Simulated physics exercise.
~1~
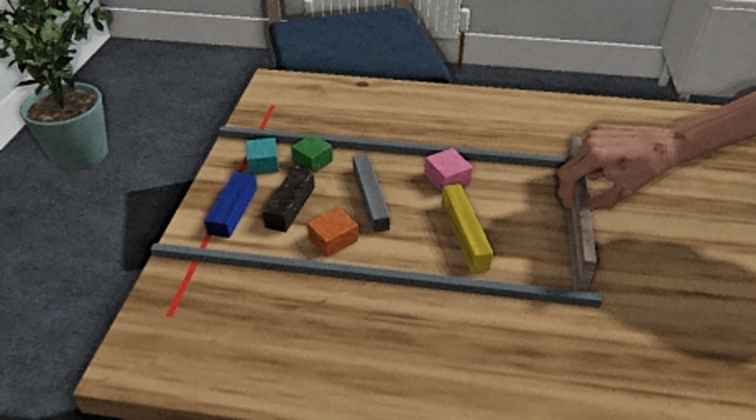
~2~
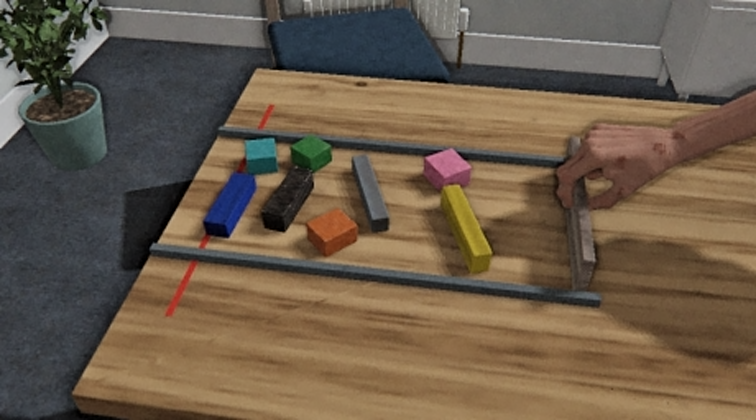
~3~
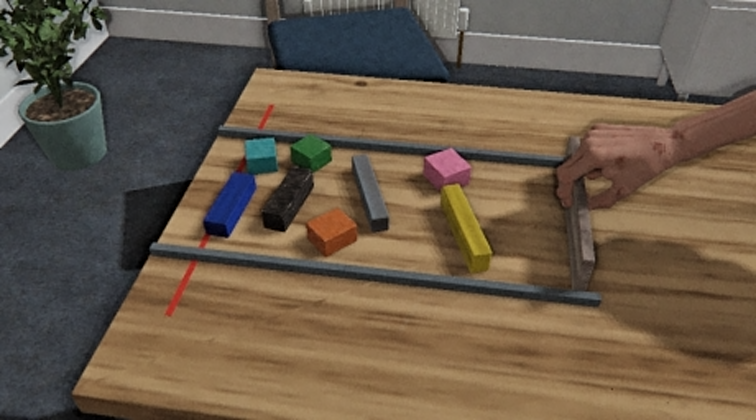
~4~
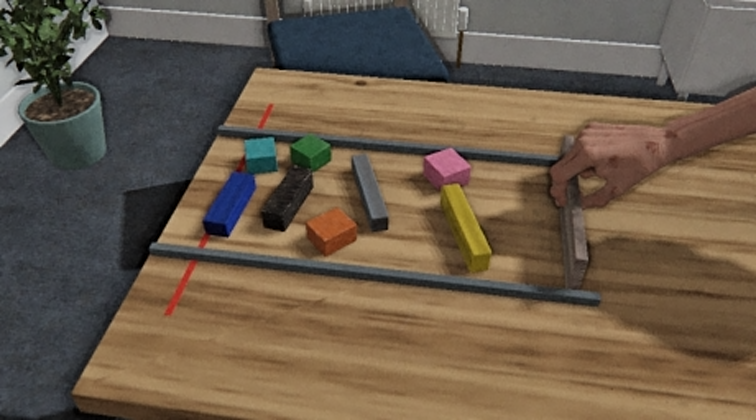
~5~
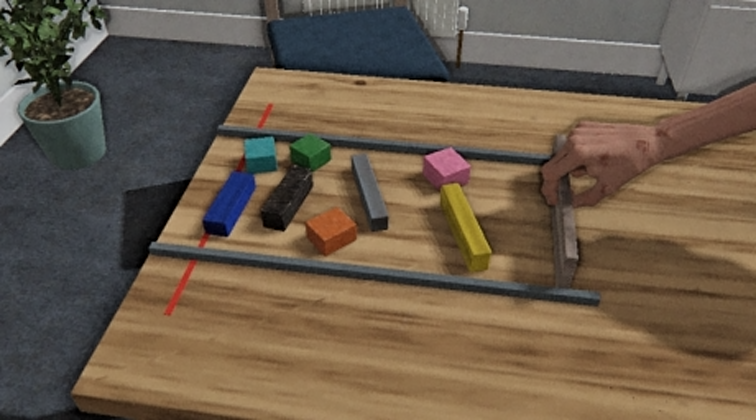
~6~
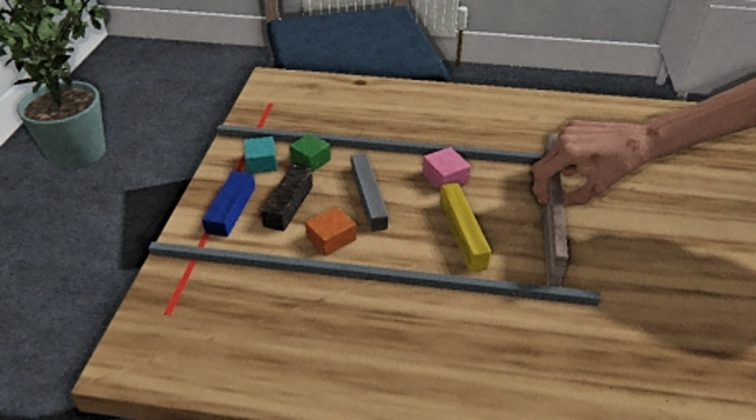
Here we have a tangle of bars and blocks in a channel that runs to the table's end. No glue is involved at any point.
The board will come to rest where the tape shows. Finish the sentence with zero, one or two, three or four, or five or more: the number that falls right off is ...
The number that falls right off is three or four.
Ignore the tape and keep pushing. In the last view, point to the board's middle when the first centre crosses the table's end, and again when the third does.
Its centre point is roughly (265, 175) and later (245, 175).
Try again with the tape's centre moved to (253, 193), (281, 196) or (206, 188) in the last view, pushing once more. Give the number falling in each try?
Tallies in the order given: 2, 0, 6.
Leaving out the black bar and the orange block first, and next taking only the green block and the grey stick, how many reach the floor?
Result, first then second: 3, 2.
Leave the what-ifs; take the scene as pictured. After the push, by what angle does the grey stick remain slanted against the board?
The angle is some 10°.
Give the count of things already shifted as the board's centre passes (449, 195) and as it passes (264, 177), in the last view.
By then 2, and later 8.
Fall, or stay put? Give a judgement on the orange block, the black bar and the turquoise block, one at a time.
So the orange block remains aboard; as for the black bar, it comes off; and the turquoise block comes off.
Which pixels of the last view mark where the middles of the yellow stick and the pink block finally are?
You'll see the yellow stick at (210, 199), with the pink block at (231, 143).
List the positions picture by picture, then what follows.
Blue stick (232, 204); turquoise block (262, 156); black bar (290, 199); board (578, 210); tape (230, 192), in the first frame.
Turquoise block (261, 157); green block (311, 154), in the second frame.
Black bar (289, 198); pink block (447, 171), in the third frame.
Blue stick (231, 203); orange block (331, 231), in the fourth frame.
Turquoise block (261, 156); board (562, 207), in the fifth frame.
Blue stick (230, 203); turquoise block (260, 155); black bar (288, 197); board (553, 206); tape (228, 190), in the sixth frame.
Early on, none off yet; blue stick at rest near (230, 203); turquoise block at rest near (260, 155); black bar at rest near (288, 197).
A while later, none off yet; blue stick travelled about its own width near (184, 198); turquoise block travelled about its own width near (217, 156); black bar travelled about its own width near (210, 193).
Finally, the number that fall off is three or four; lost, green block, black bar, turquoise block and blue stick.
